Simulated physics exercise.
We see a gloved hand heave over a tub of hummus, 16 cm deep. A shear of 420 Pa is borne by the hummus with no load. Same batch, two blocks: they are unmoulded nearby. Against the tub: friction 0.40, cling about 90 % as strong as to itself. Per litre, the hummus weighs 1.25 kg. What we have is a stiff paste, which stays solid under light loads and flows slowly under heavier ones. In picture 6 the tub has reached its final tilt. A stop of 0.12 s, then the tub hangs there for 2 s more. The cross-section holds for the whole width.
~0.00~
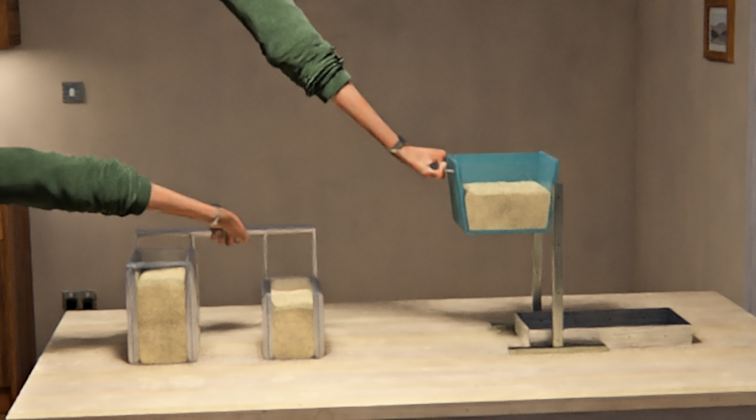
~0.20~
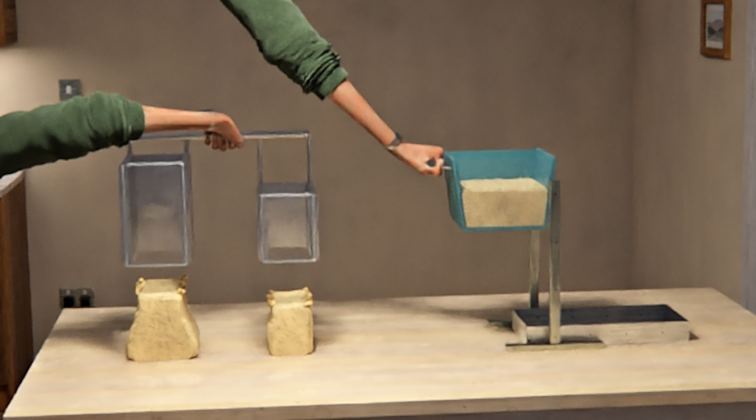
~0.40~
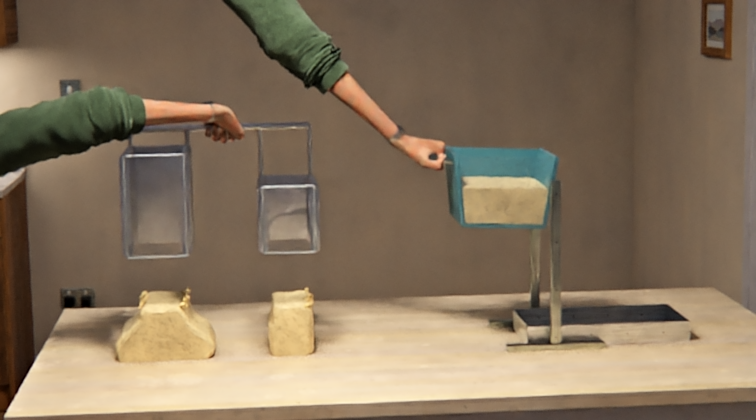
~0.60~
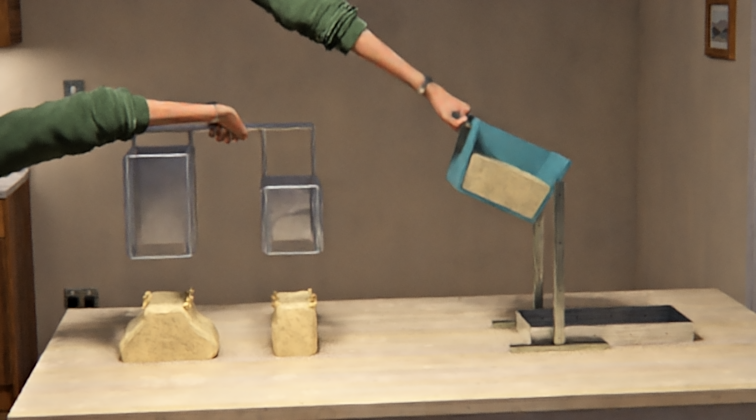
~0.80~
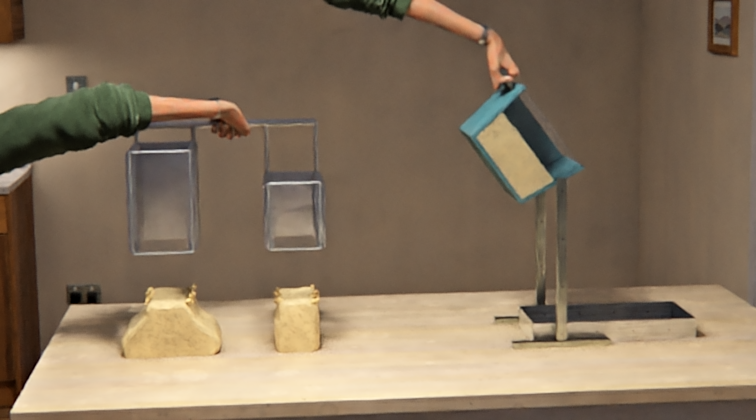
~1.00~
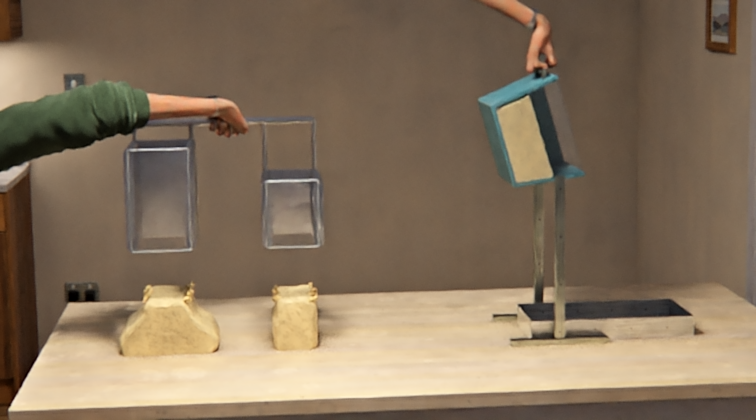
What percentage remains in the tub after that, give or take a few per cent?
100 %.
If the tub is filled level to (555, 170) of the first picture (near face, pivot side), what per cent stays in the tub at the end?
70 %.
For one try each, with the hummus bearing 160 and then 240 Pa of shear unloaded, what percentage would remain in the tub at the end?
65 in a hundred, followed by 85 in a hundred.
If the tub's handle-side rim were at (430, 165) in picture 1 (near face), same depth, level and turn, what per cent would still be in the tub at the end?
About 100 % stays in the tub.
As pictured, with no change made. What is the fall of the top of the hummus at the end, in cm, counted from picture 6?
About 2 cm.
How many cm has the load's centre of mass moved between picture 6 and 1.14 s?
1 cm.
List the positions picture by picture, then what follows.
Handle-side rim at (460, 164), tilt 0 degrees; top of the hummus at (521, 193); blocks stand 20 cm, 13 cm (left to right), in the first frame.
Handle-side rim at (457, 161), tilt 0 degrees; top of the hummus at (518, 190); blocks stand 17 cm, 13 cm (left to right), in the second frame.
Handle-side rim at (459, 156), tilt 3 degrees; top of the hummus at (466, 187); blocks stand 13 cm, 12 cm (left to right), in the third frame.
Handle-side rim at (482, 122), tilt 25 degrees; top of the hummus at (473, 155); blocks stand 13 cm, 12 cm (left to right), in the fourth frame.
Handle-side rim at (525, 89), tilt 54 degrees; top of the hummus at (501, 114); blocks stand 13 cm, 12 cm (left to right), in the fifth frame.
Handle-side rim at (558, 80), tilt 74 degrees; top of the hummus at (526, 97); blocks stand 13 cm, 12 cm (left to right), in the sixth frame.
After 1.14 s, the tub is at 74 degrees and holds 100 %.
After 1.31 s, the tub is at 74 degrees and holds 100 %.
After 1.48 s, the tub is at 74 degrees and holds 100 %.
After 1.65 s, the tub is at 74 degrees and holds 100 %.
After 3.00 s, at the end, the tub is at 74 degrees and holds 100 %.
